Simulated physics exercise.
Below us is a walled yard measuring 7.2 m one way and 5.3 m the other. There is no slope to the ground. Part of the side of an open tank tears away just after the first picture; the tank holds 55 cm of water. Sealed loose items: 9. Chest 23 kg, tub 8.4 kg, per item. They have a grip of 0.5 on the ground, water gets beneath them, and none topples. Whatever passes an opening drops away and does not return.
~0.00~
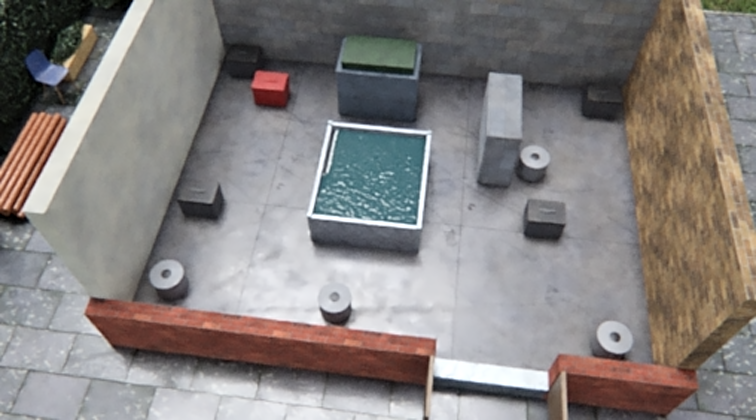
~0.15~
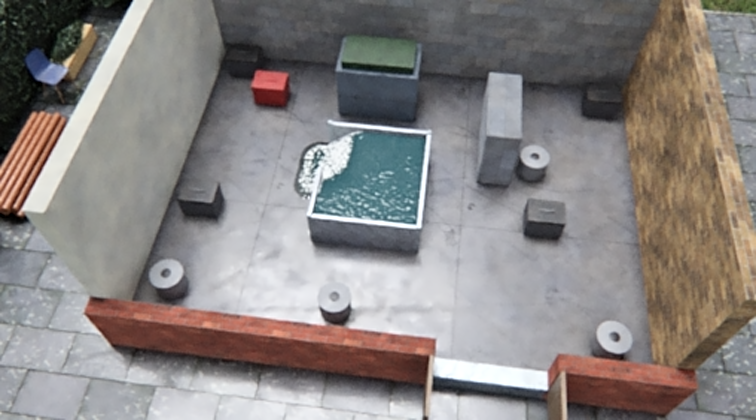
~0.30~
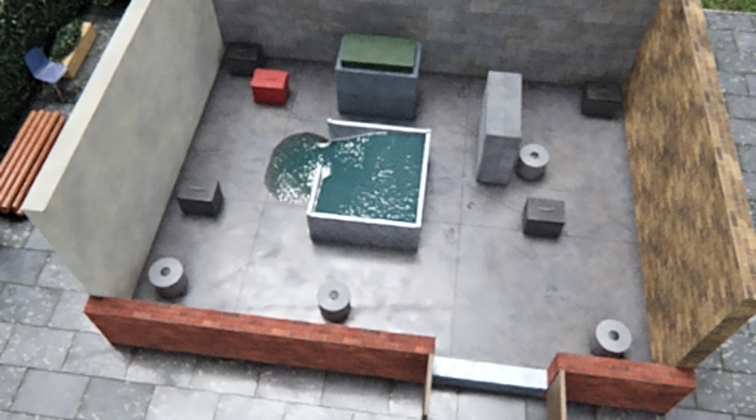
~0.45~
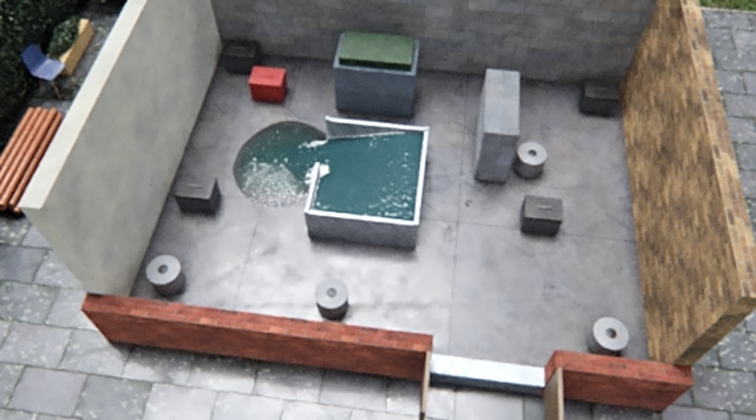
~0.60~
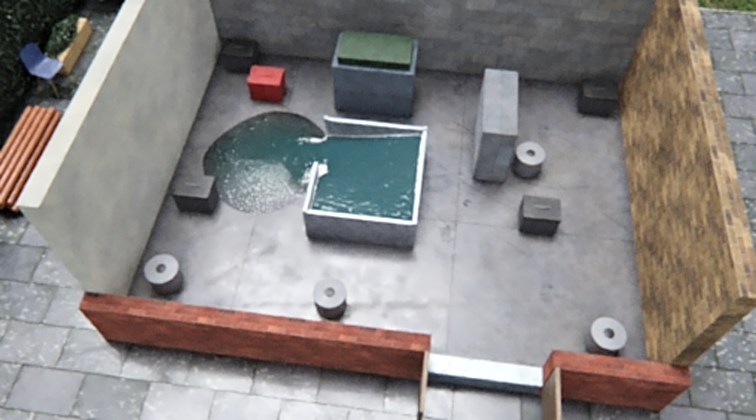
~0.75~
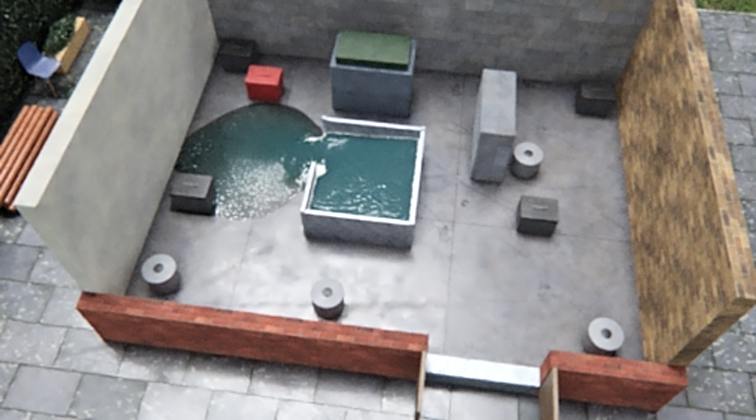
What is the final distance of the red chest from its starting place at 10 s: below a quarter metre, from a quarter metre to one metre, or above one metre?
Above one metre.
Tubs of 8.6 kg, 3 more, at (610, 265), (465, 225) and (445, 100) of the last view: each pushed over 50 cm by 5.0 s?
Spot by spot, in turn: Falls short, falls short, falls short.
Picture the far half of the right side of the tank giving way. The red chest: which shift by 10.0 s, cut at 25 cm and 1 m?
The red chest remains where it was.
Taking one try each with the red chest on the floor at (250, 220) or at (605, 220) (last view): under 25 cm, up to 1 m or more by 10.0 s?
Results, in order: Essentially stationary, then essentially stationary.
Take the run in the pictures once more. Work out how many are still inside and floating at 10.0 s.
The number is 1.
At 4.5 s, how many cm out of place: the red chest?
By then it has shifted roughly 100 cm.
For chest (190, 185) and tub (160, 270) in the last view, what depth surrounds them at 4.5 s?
Depths: Near 5 cm, then near 4 cm.
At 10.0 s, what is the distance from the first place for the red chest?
Some 140 cm, give or take.
After 2.0 s the red chest is near (264, 62), 0.3 m from its start, aground; 0 of 9 are out; 0 afloat.
After 4.5 s the red chest is near (317, 88), 1.0 m from its start, aground; 0 of 9 are out; 0 afloat.
After 7.0 s the red chest is near (324, 114), 1.4 m from its start, aground; 0 of 9 are out; 0 afloat.
After 10.0 s the red chest is near (324, 114), 1.4 m from its start, aground; 0 of 9 are out; 1 afloat.
